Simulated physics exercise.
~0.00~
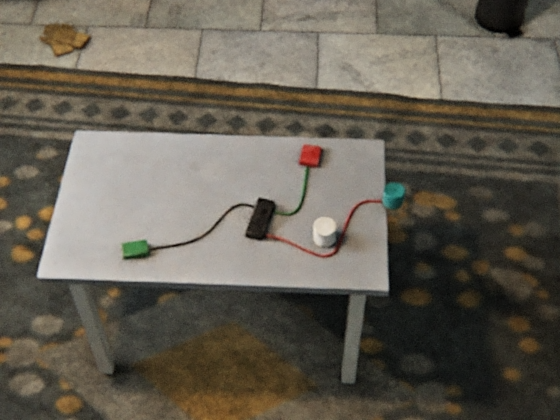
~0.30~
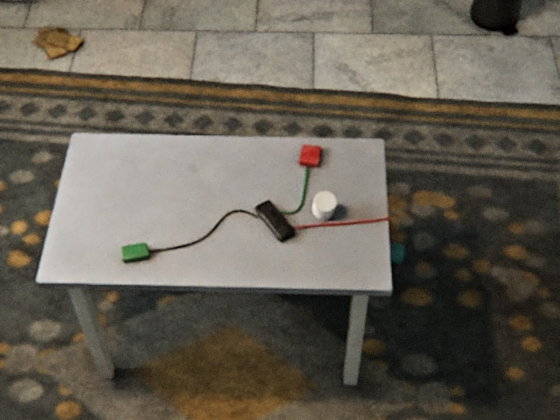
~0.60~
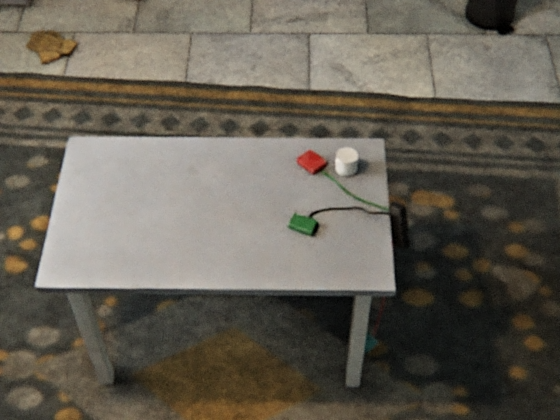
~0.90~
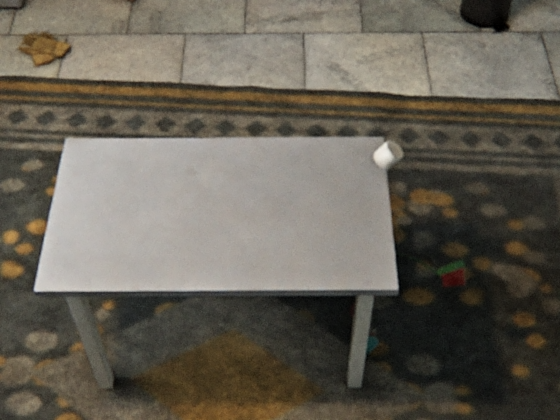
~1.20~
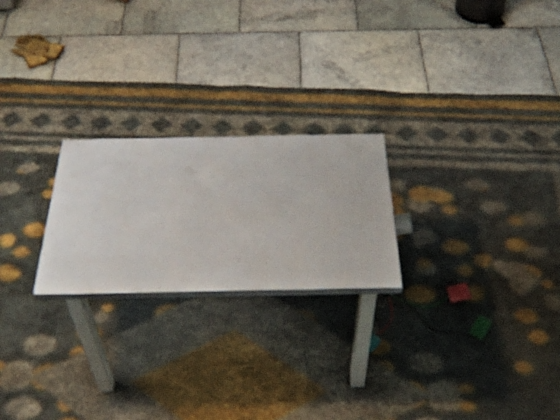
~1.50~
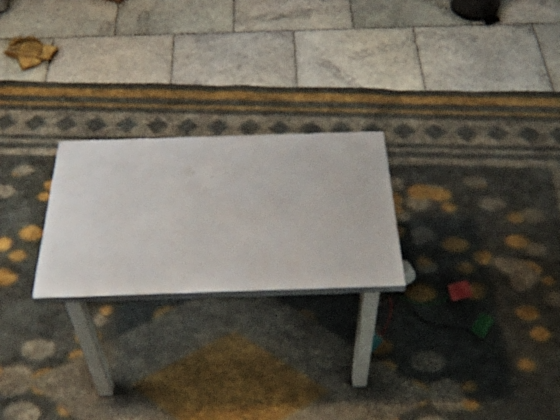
On a small table over patterned carpet, a falling teal object drags cabled devices and a white tub off the right edge.
